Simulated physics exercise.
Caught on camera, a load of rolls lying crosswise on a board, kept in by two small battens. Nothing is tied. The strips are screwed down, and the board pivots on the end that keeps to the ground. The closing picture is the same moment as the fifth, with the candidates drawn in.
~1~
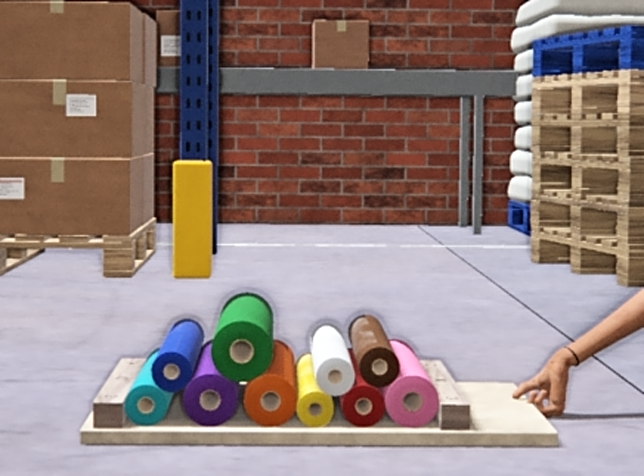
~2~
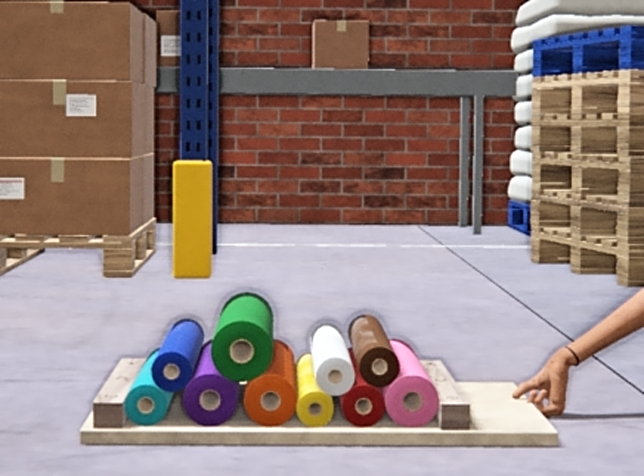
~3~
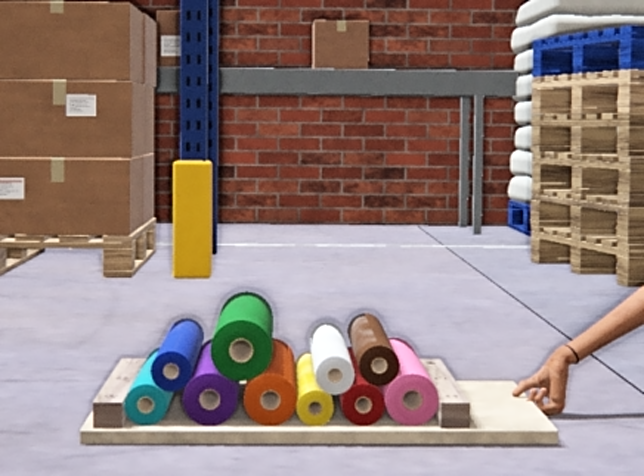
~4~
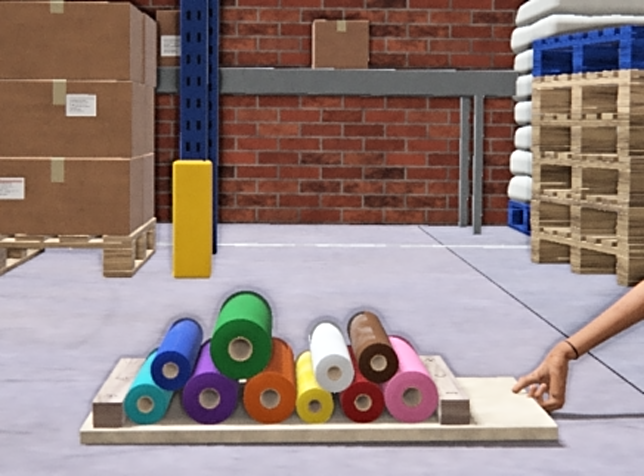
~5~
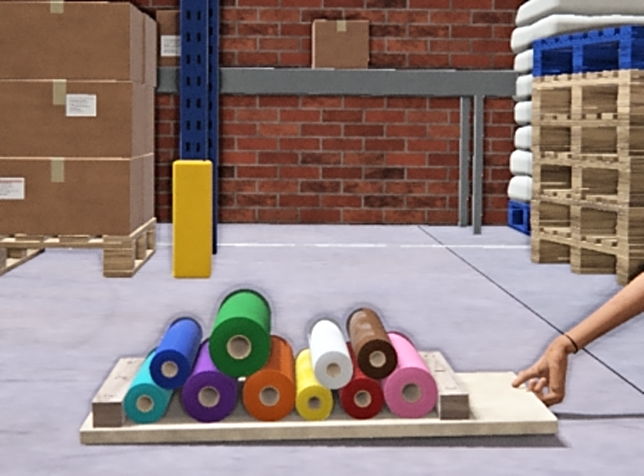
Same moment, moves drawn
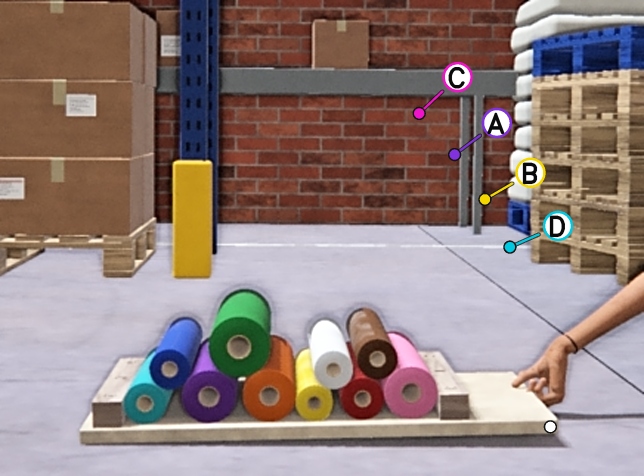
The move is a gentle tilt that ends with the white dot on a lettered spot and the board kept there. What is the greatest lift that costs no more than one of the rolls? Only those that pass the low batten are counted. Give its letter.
At most to D.
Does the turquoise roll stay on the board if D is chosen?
Yes.
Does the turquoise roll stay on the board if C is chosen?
The turquoise roll: Yes.
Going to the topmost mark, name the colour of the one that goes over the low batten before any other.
It is the blue one.
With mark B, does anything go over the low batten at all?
At B: Yes.
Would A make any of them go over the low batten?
At A: Yes.
On the marked copy, A at (455, 155); B at (485, 200); C at (419, 114); D at (510, 247); the white dot at (551, 427).
Following D. Soon after the start, board at 15°.
Later, board at 24°.
In the end, board at 24°, one over the low batten (blue).
As for the rest, A two over the low batten (green, blue); B two over the low batten (green, blue); C two over the low batten (green, blue).
